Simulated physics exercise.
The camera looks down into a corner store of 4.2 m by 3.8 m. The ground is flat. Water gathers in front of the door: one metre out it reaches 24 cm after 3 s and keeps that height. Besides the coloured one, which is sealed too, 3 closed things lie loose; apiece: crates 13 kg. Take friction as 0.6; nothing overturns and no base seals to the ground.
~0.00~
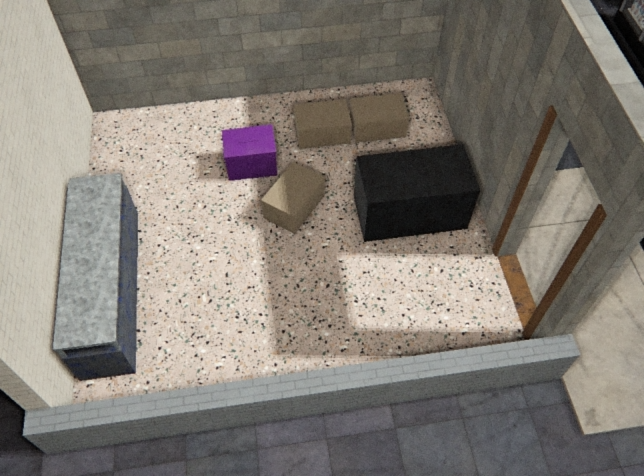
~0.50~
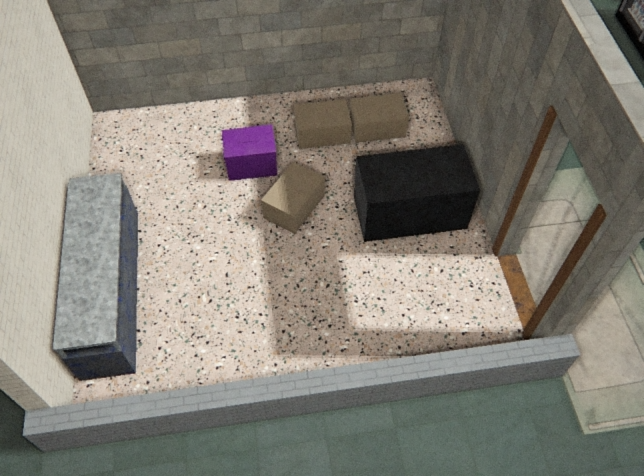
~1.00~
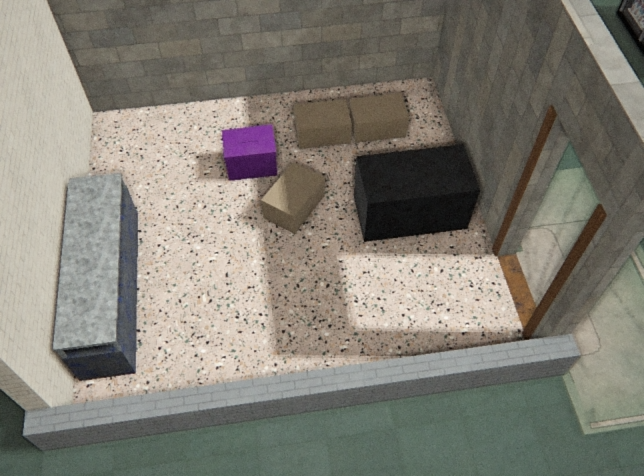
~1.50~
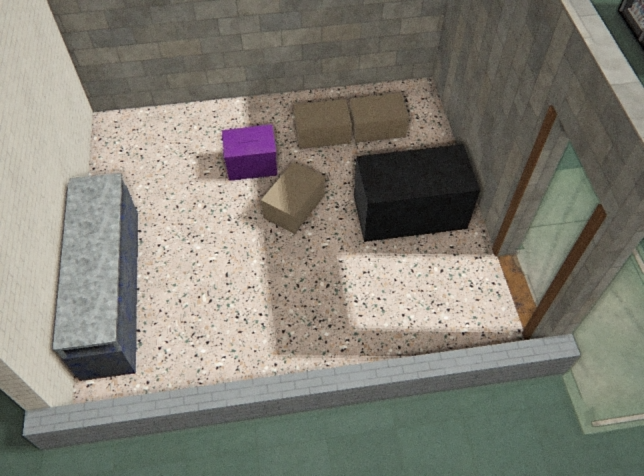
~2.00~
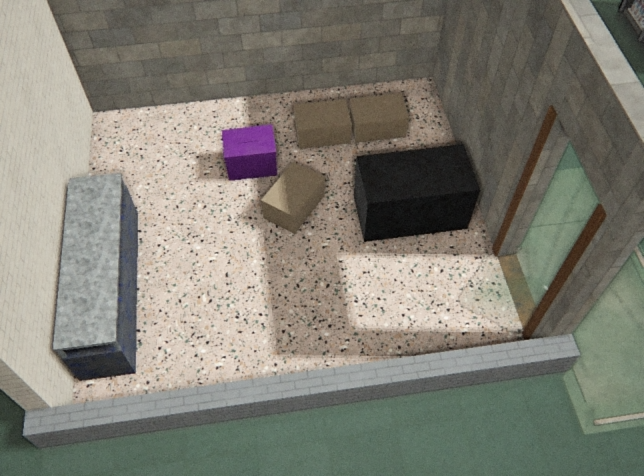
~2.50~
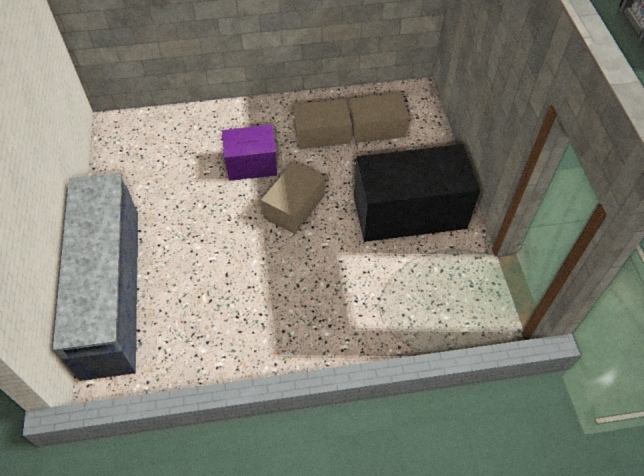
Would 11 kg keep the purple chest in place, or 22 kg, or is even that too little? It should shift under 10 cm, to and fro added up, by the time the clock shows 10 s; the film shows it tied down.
For it, only the larger load is enough.
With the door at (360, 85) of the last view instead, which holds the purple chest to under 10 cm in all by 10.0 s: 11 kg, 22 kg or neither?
Then only the larger load is enough.
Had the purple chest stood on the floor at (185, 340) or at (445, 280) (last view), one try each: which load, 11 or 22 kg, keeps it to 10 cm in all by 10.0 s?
In that order: Neither holds; neither holds.
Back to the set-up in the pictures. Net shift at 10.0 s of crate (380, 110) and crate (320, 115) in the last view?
In turn: 0 cm, 5 cm.
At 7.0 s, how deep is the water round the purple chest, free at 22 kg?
Roughly 2 cm.
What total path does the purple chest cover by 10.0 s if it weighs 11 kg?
Some 40 cm in all.
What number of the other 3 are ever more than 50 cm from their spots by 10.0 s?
0 of them.
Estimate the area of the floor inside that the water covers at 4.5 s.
About 7.0 m2.
After 3.5 s the purple chest would be 0 cm from its start with 11 kg and 0 cm from its start with 22 kg; 0 cm of water round it then.
After 4.5 s the purple chest would be 0 cm from its start with 11 kg and 0 cm from its start with 22 kg; 0 cm of water round it then.
After 7.0 s the purple chest would be 0 cm from its start with 11 kg and 0 cm from its start with 22 kg; 2 cm of water round it then.
After 10.0 s the purple chest would be 40 cm from its start with 11 kg and 0 cm from its start with 22 kg; 6 cm of water round it then.
